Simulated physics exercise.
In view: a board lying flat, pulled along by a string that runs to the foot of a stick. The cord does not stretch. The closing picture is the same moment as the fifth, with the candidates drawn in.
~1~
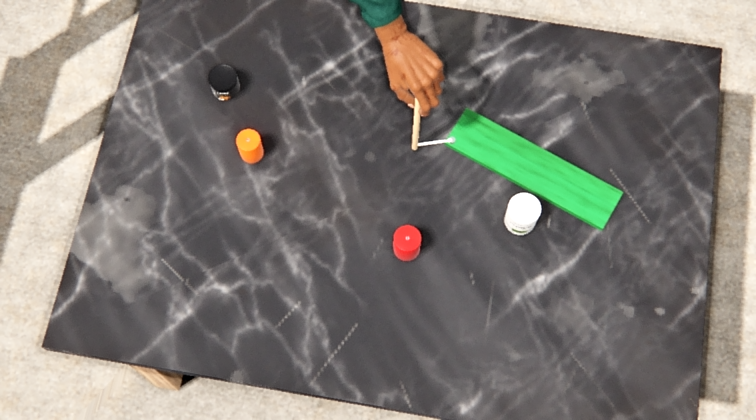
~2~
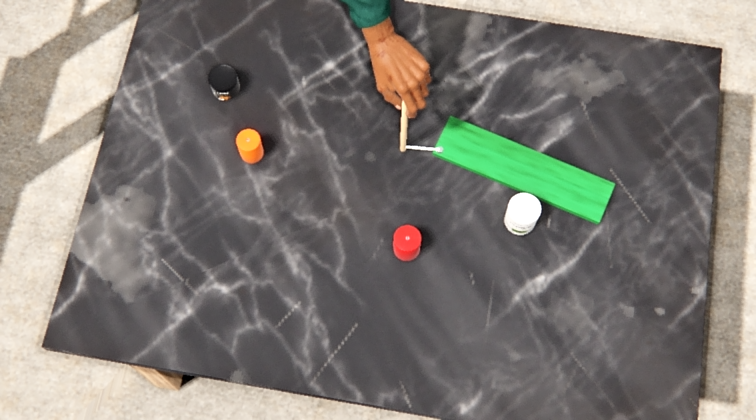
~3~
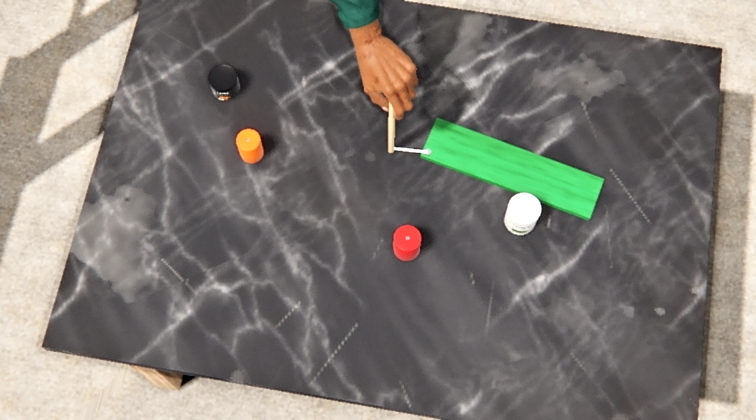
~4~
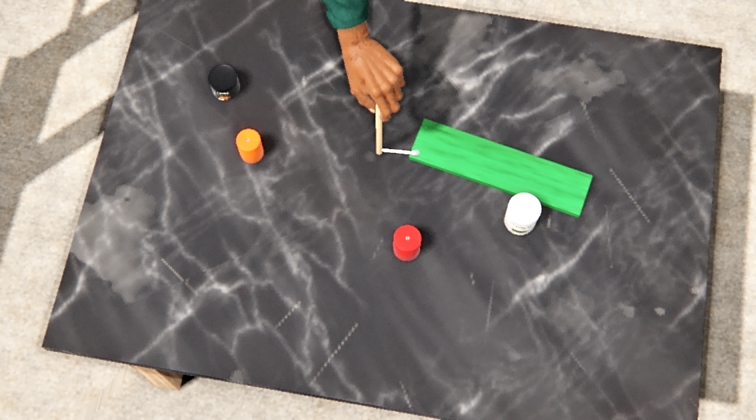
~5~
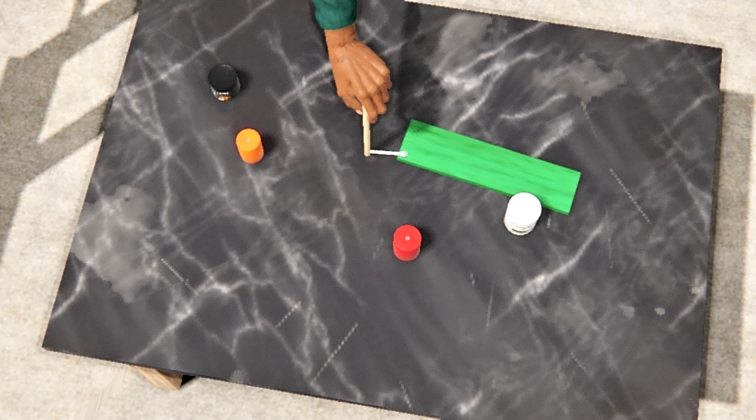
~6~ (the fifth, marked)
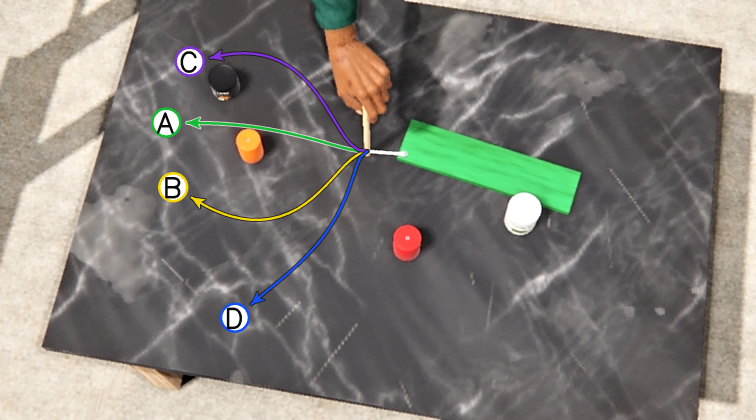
A hand holding a short stick with a string tied to a flat green board drew it slowly leftward across a dark marbled table, while the red, orange, white and black containers stayed put.
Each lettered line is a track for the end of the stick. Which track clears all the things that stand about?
Choose path B.
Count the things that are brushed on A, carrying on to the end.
Three.
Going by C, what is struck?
It is the white jar.
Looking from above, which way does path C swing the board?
On that path, clockwise.
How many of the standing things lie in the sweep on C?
One.
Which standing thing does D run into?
It meets the red candle.
On the marked copy, A from (367, 151) via (278, 131) to (187, 123); B from (367, 151) via (289, 213) to (192, 197); C from (367, 151) via (301, 76) to (210, 58); D from (367, 151) via (322, 238) to (251, 304).
Following B. Soon after the start, foot of the stick (314, 197), middle of the board (435, 174).
Later, foot of the stick (247, 220), middle of the board (368, 192).
In the end, foot of the stick (192, 198), middle of the board (316, 195); nothing has been touched.
As for the rest, A meets the orange candle, black tub and white jar; C meets the white jar; D meets the red candle.
